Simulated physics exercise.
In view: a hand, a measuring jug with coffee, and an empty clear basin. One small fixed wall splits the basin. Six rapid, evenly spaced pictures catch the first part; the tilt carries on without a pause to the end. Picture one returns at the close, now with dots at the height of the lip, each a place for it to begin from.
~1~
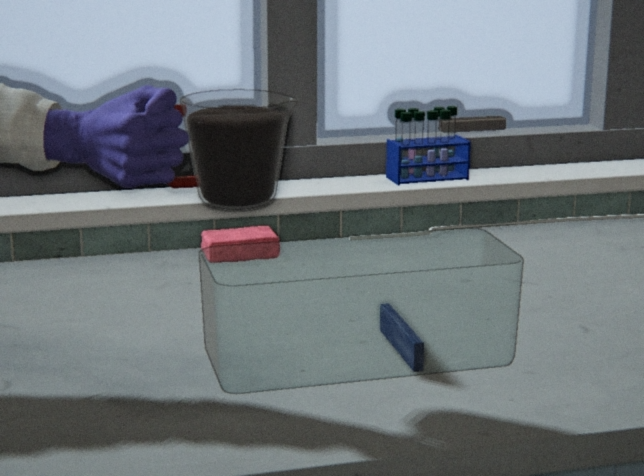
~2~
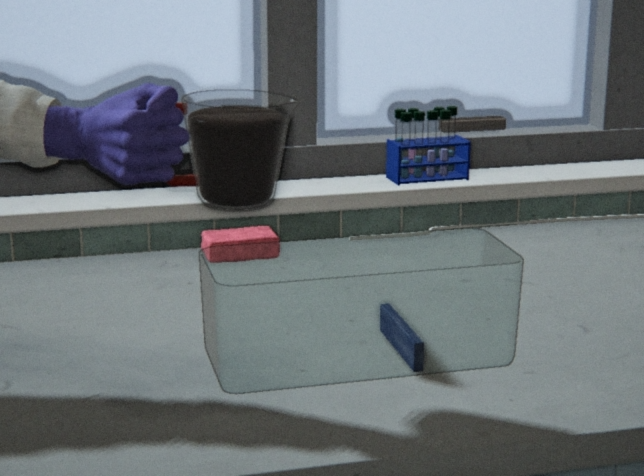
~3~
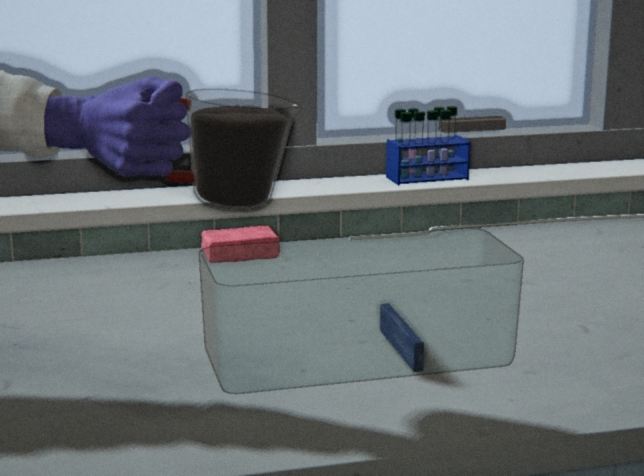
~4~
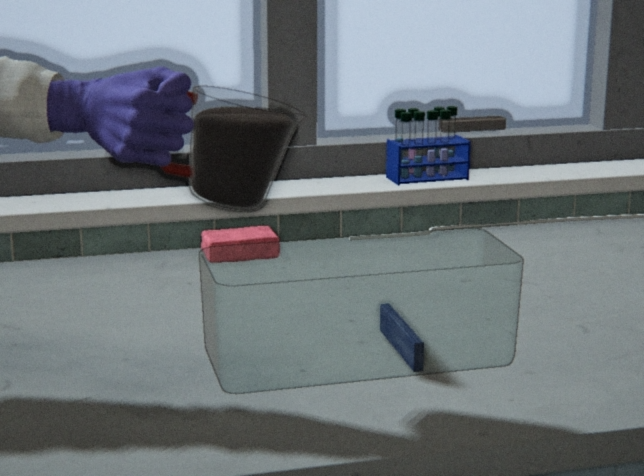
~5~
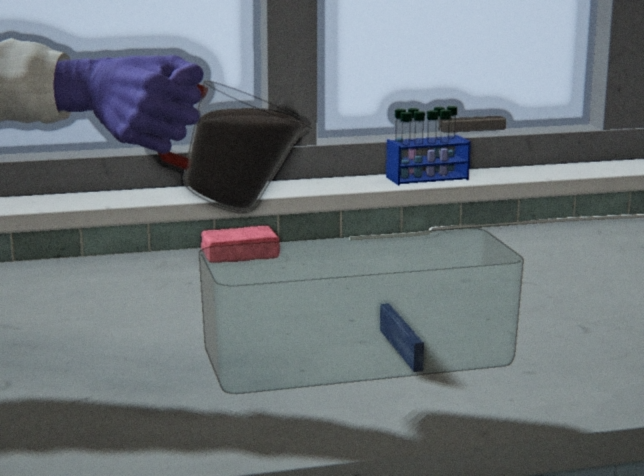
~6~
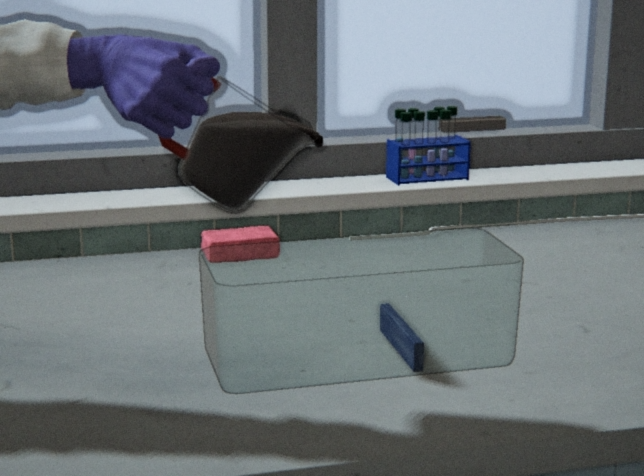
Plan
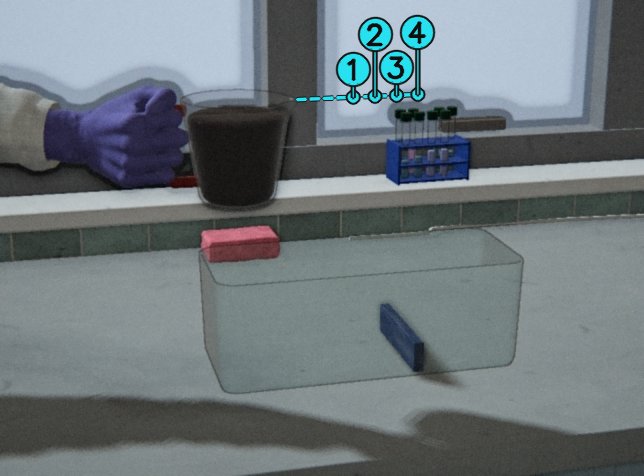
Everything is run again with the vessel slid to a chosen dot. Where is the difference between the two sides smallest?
The best place is 1.
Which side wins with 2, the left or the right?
The right side.
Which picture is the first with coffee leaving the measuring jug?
In picture 6.
In cyan, 1 at (353, 97); 2 at (375, 96); 3 at (396, 95); 4 at (417, 94).
If 1 is chosen, about 46 % ends left of the wall and 54 % right of it.
If 2 is chosen, about 23 % ends left of the wall and 76 % right of it.
If 3 is chosen, about 18 % ends left of the wall and 79 % right of it; 3 % is lost outside.
If 4 is chosen, about 30 % ends left of the wall and 68 % right of it.
